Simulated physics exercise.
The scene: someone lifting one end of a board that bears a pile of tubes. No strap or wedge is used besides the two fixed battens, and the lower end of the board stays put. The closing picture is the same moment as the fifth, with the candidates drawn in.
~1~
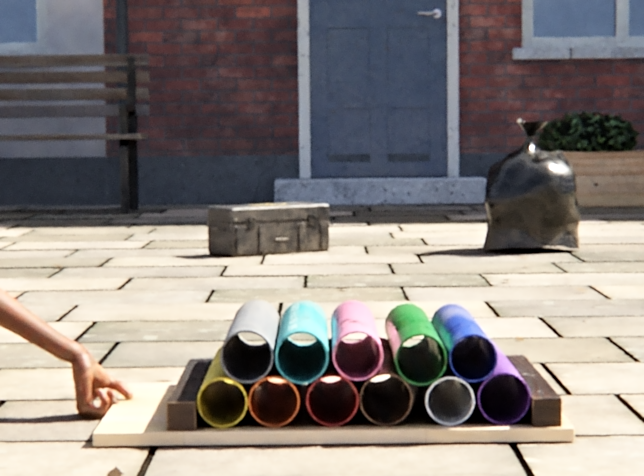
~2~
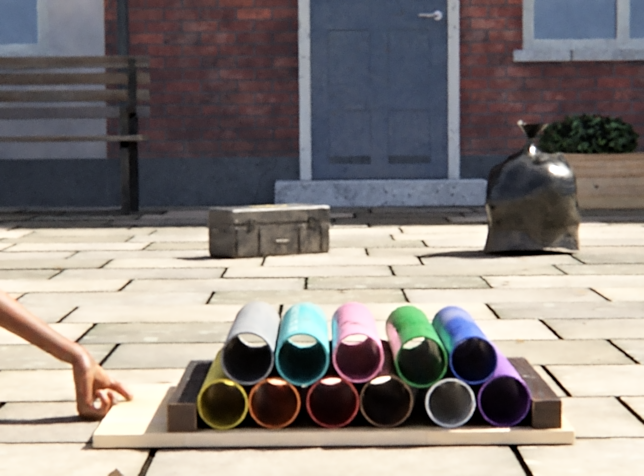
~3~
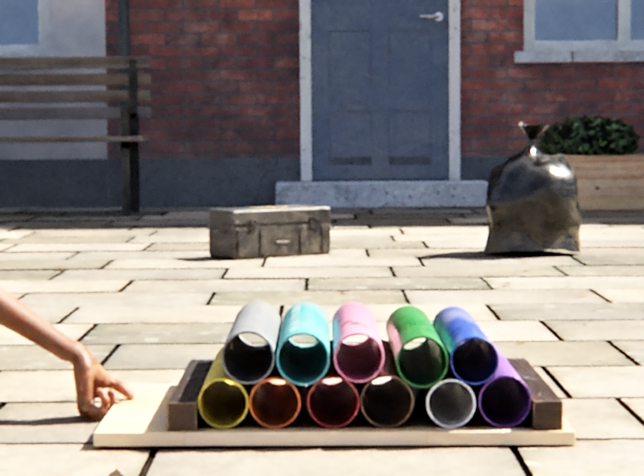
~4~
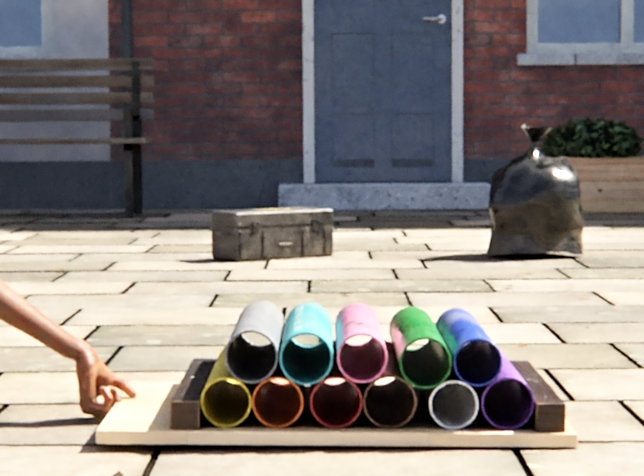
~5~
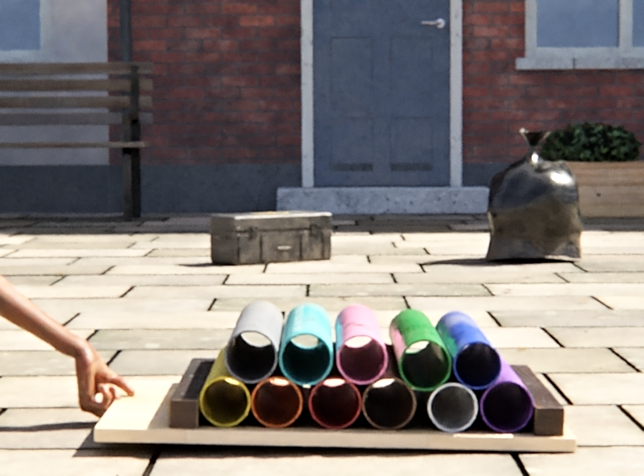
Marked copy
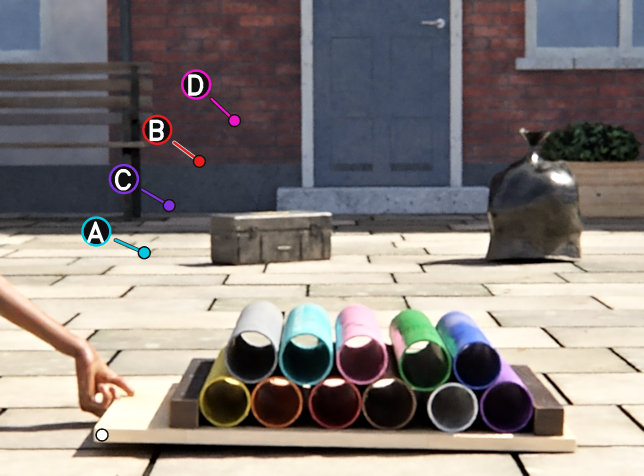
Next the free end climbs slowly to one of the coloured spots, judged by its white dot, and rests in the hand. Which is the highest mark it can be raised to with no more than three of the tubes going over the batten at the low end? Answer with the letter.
Up to A.
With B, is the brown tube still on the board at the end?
Yes, with B.
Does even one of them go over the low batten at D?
Yes, at D.
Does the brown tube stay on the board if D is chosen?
Yes.
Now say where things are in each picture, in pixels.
In the first picture, brown tube (386, 399); white tube (450, 401); purple tube (504, 398).
In the second picture, purple tube (504, 400); blue tube (474, 360).
In the third picture, board (333, 398); yellow tube (223, 403); orange tube (275, 403); brown tube (387, 401).
In the fourth picture, board (336, 399); yellow tube (226, 402); orange tube (278, 402).
In the fifth picture, board (335, 400); yellow tube (225, 402); orange tube (277, 403).
On the marked copy, A at (144, 253); B at (199, 162); C at (169, 206); D at (235, 121); the white dot at (102, 435).
Following A. Soon after the start, board at 15°.
Later, board at 24°.
In the end, board at 24°, none over the low batten.
As for the rest, B five over the low batten; C five over the low batten; D five over the low batten.
